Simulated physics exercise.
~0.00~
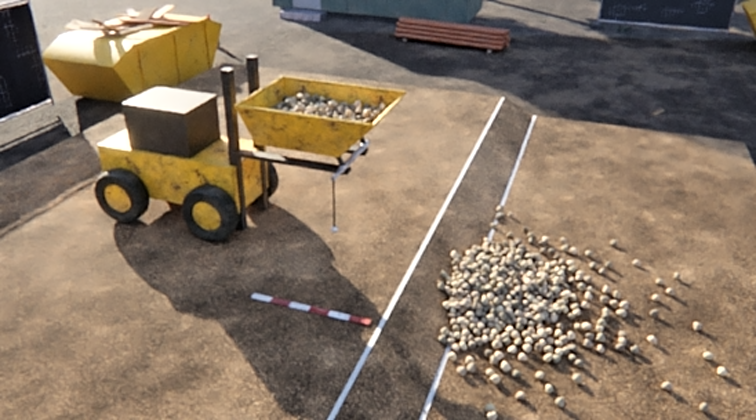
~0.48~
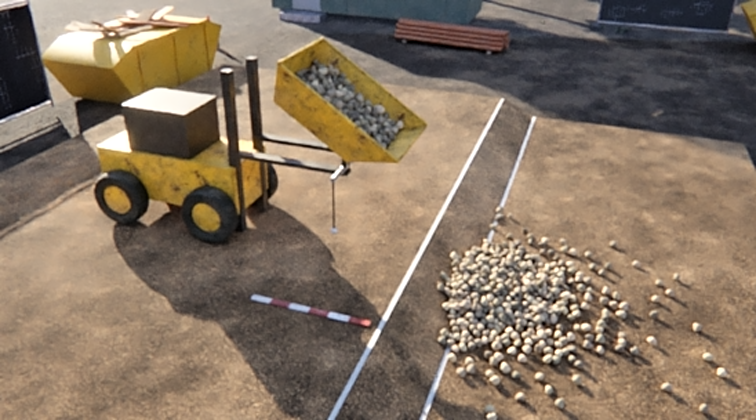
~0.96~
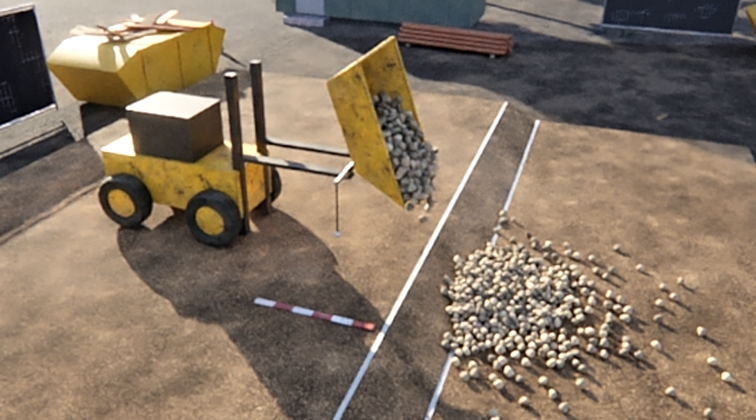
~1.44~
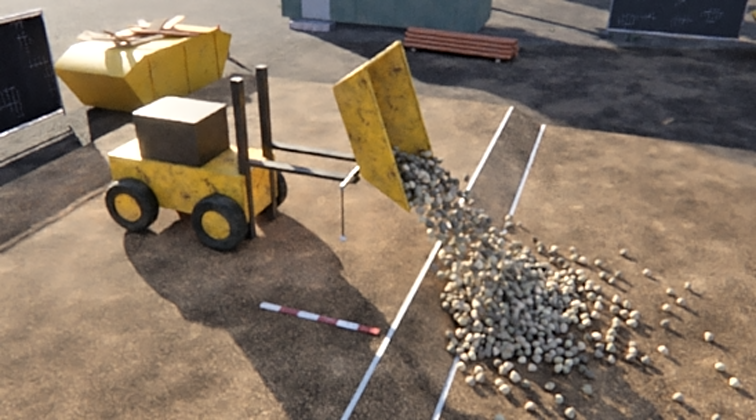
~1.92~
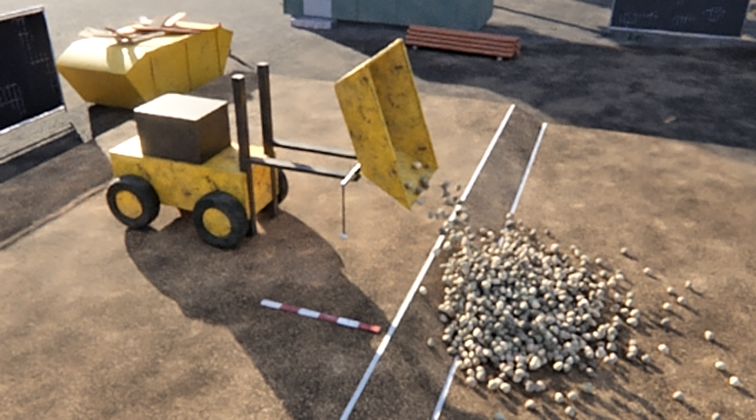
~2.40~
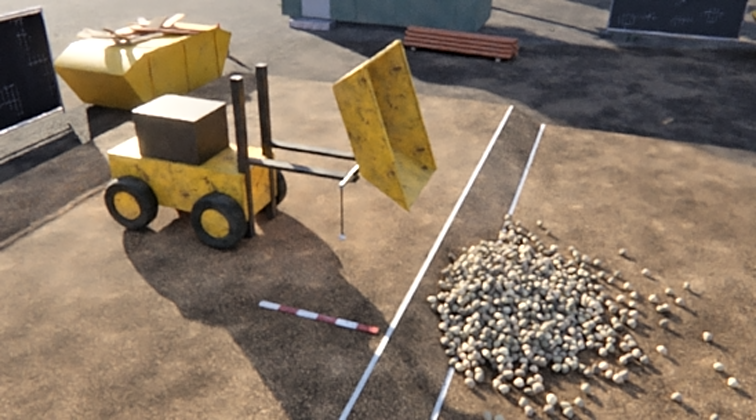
A sunlit dirt yard is seen from above at a slight angle, with the view swaying a little. On the left stands a yellow forklift holding a yellow skip full of round pale stones, with a red and white staff on the ground below. To the right, two white lines mark a short bank, and a heap of similar stones lies at its foot. The skip tips steeply to the right, its stones bunching at the lower edge, then pouring down onto the heap. The last few tumble out, and the empty skip stays tilted above a larger, spread pile.
